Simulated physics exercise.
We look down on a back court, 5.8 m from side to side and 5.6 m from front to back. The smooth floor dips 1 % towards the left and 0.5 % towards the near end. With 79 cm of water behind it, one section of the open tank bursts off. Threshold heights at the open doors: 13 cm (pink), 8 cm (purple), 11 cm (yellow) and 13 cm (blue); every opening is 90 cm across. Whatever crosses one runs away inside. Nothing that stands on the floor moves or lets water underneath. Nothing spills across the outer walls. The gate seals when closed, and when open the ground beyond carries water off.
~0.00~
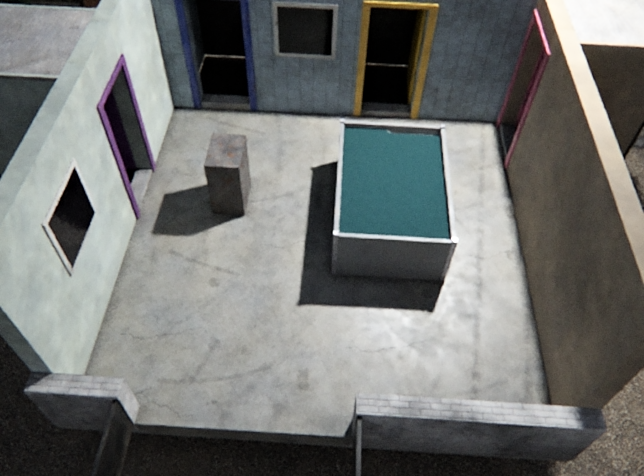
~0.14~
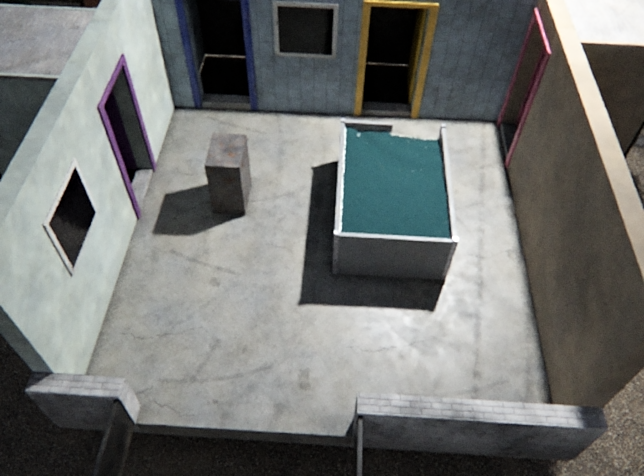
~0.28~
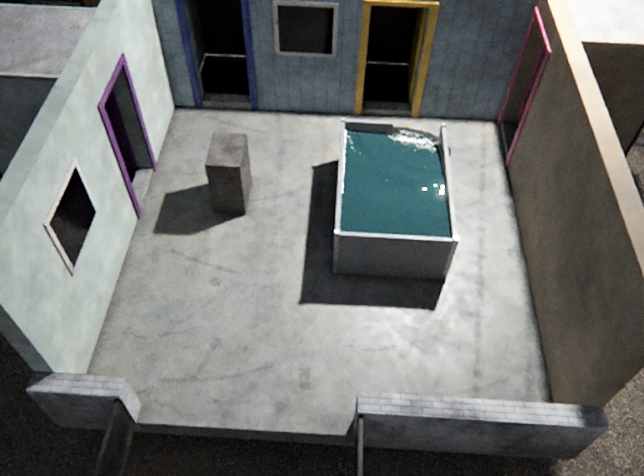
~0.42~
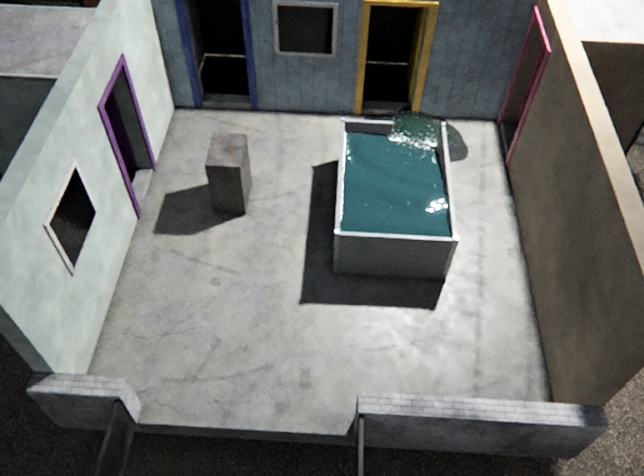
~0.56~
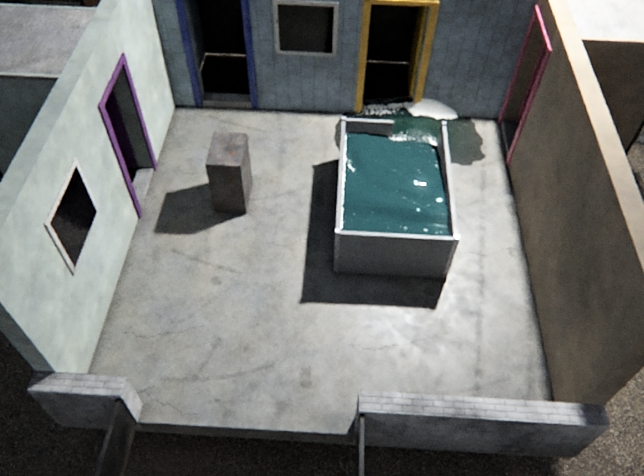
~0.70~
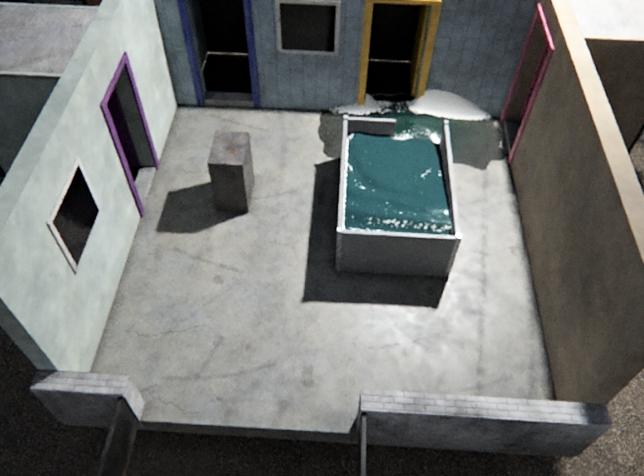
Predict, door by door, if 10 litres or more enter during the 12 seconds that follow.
Within that time: At the pink door it exceeds the limit; at the purple door it does not reach the limit; at the yellow door it exceeds the limit; at the blue door it keeps below the limit.
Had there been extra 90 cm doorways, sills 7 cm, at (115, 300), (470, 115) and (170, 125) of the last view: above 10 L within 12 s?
In that order: Not over, over, above.
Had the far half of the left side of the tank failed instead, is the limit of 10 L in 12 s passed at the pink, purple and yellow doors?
Against that limit: Pink below, purple above, yellow not over.
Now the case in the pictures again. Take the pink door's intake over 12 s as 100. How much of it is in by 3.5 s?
Some 80 per cent by then.
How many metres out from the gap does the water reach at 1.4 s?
Roughly 3.6 m.
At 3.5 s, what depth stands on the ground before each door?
Depths in cm: Pink 20, purple 5, yellow 23, blue 2.
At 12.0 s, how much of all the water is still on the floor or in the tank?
Roughly 64 in a hundred.
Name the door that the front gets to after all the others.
It is the purple one.
After 1.4 s water covers 15 % of the floor and is deepest (57 cm) near (497, 117); pink door 26 cm at the sill, 16 L in, purple door not reached, yellow door 25 cm at the sill, 146 L in, blue door 2 cm at the sill, 0 L in.
After 2.2 s water covers 30 % of the floor and is deepest (41 cm) near (497, 117); pink door 27 cm at the sill, 85 L in, purple door not reached, yellow door 31 cm at the sill, 306 L in, blue door 3 cm at the sill, 0 L in.
After 3.5 s water covers 50 % of the floor and is deepest (27 cm) near (417, 121); pink door 20 cm at the sill, 163 L in, purple door 5 cm at the sill, 0 L in, yellow door 23 cm at the sill, 441 L in, blue door 2 cm at the sill, 0 L in.
After 7.0 s water covers 85 % of the floor and is deepest (16 cm) near (417, 121); pink door 13 cm at the sill, 208 L in, purple door 7 cm at the sill, 0 L in, yellow door 14 cm at the sill, 559 L in, blue door 4 cm at the sill, 0 L in.
After 12.0 s water covers 95 % of the floor and is deepest (10 cm) near (135, 236); pink door 6 cm at the sill, 209 L in, purple door 5 cm at the sill, 0 L in, yellow door 7 cm at the sill, 569 L in, blue door 4 cm at the sill, 0 L in.
